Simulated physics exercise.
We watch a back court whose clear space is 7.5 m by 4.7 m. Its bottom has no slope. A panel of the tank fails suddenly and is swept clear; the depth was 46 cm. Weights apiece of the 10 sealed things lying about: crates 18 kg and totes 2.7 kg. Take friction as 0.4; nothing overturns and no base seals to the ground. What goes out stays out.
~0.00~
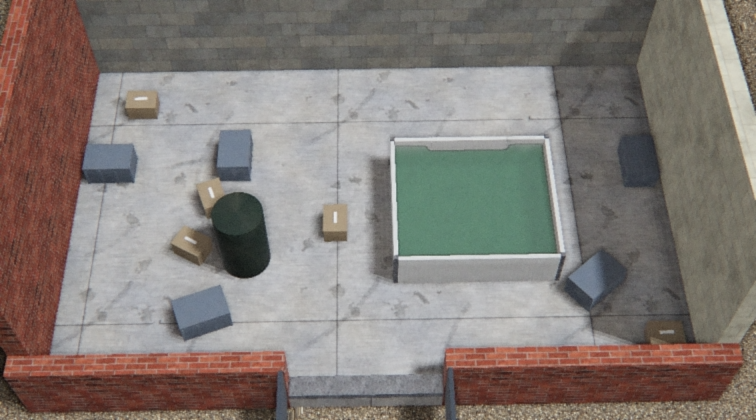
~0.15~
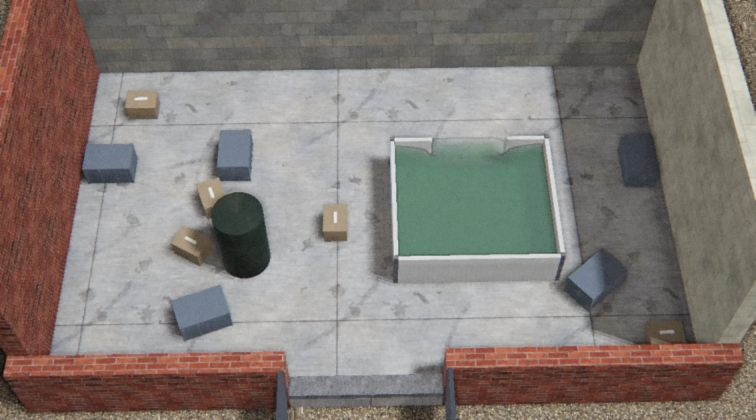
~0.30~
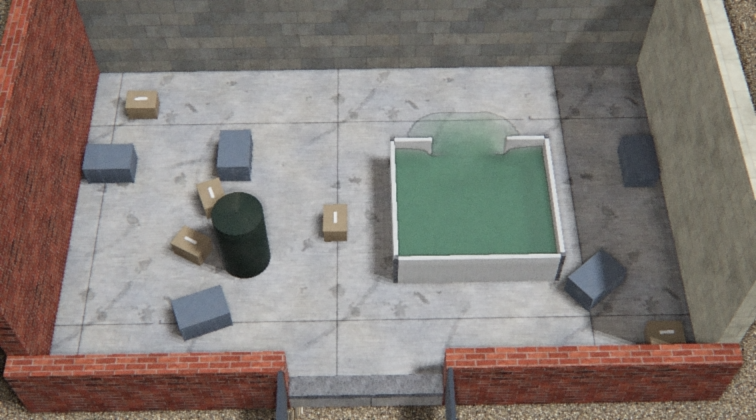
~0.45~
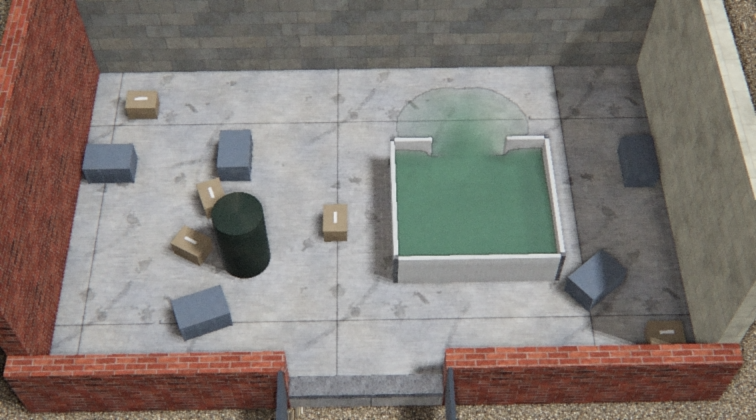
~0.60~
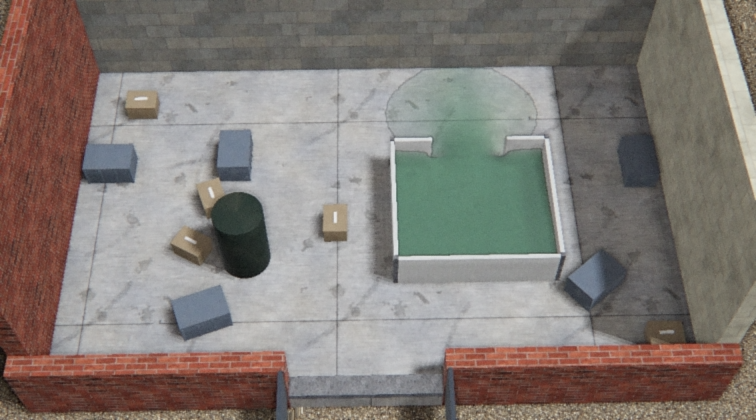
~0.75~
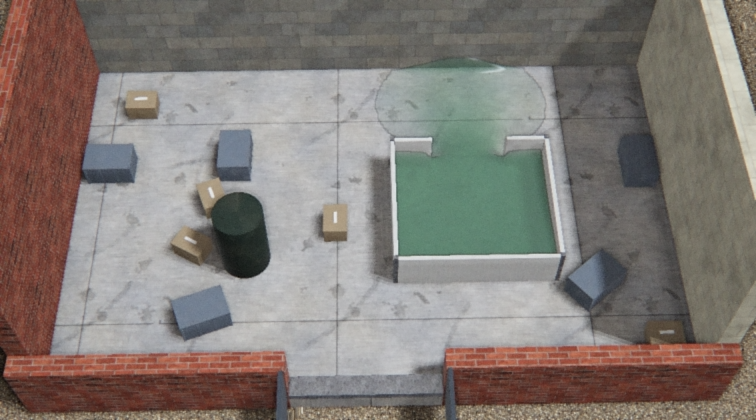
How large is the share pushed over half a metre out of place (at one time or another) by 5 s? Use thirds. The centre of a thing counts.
Share: Under a third.
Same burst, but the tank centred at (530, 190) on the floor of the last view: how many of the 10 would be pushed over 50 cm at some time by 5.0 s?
Then 2.
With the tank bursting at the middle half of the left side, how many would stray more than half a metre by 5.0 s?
Then 6.
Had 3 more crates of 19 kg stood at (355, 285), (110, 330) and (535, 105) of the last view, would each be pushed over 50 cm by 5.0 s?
In that order: Short of it, under, past it.
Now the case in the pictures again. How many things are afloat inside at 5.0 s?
At that moment 2.
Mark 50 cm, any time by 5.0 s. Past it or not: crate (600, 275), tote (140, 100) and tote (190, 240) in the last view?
In that order: Short of it, past it, short of it.
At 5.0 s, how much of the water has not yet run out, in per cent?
About 100 per cent.
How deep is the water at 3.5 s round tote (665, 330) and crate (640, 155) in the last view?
Roughly 0 and 4 cm.
After 1.1 s 0 of 10 are over 50 cm from their spots; 0 afloat.
After 2.2 s 0 of 10 are over 50 cm from their spots; 0 afloat.
After 3.5 s 2 of 10 are over 50 cm from their spots; 1 afloat.
After 5.0 s 2 of 10 are over 50 cm from their spots, and 2 have been at some point; 2 afloat.
